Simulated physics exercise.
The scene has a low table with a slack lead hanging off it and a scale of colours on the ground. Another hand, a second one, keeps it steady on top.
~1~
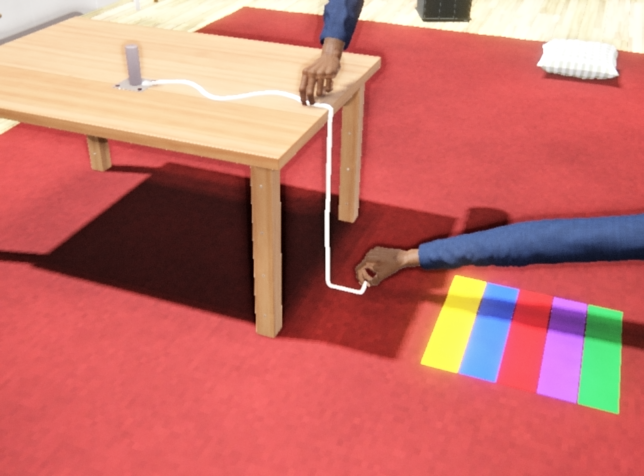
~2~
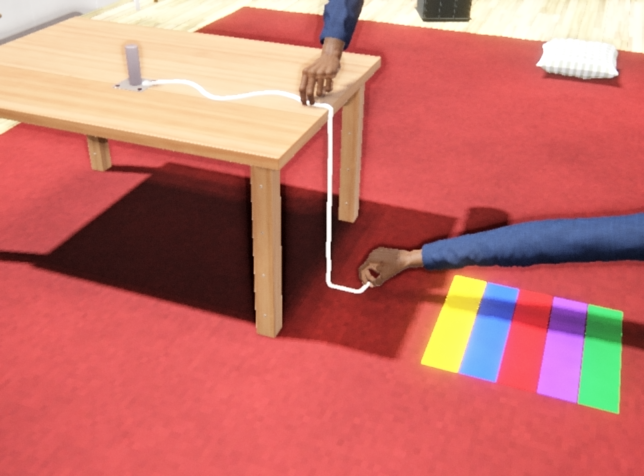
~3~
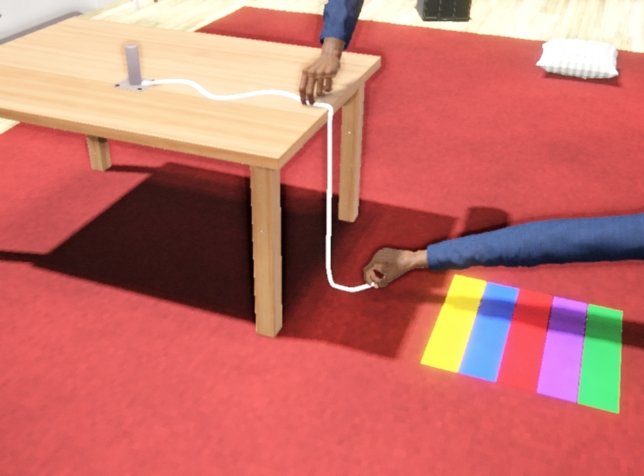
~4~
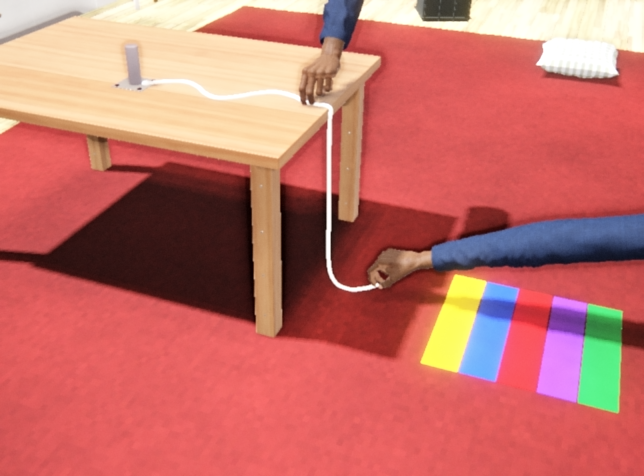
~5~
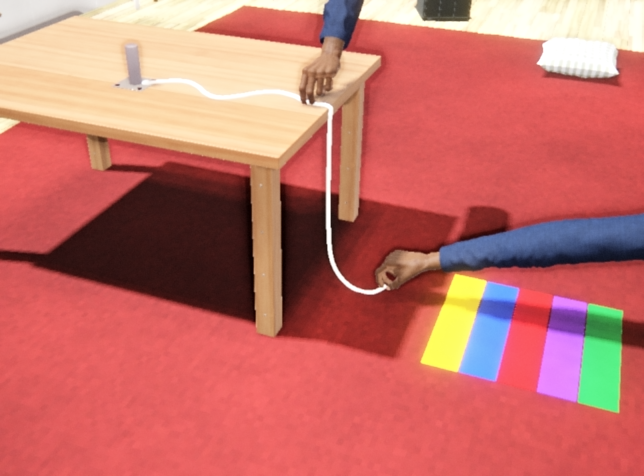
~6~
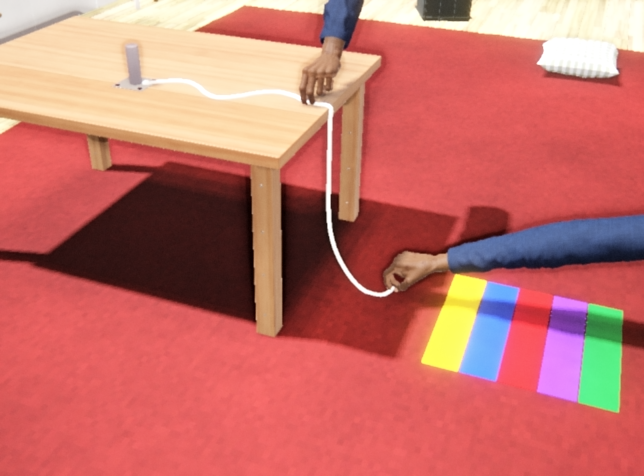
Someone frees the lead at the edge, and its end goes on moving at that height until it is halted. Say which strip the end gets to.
It gets to the red strip.
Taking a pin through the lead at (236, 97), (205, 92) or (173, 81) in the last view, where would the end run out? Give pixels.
For the three tries you'd see (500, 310), (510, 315) and (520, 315).
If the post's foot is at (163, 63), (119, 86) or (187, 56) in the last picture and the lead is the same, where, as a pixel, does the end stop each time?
You'd get roughly (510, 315), (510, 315) and (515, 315), one for each try.
Soon after, end near (450, 301); over yellow.
Then, end near (498, 312); over blue.
At full stretch, end near (527, 318); over red. It gets as far as the red strip.
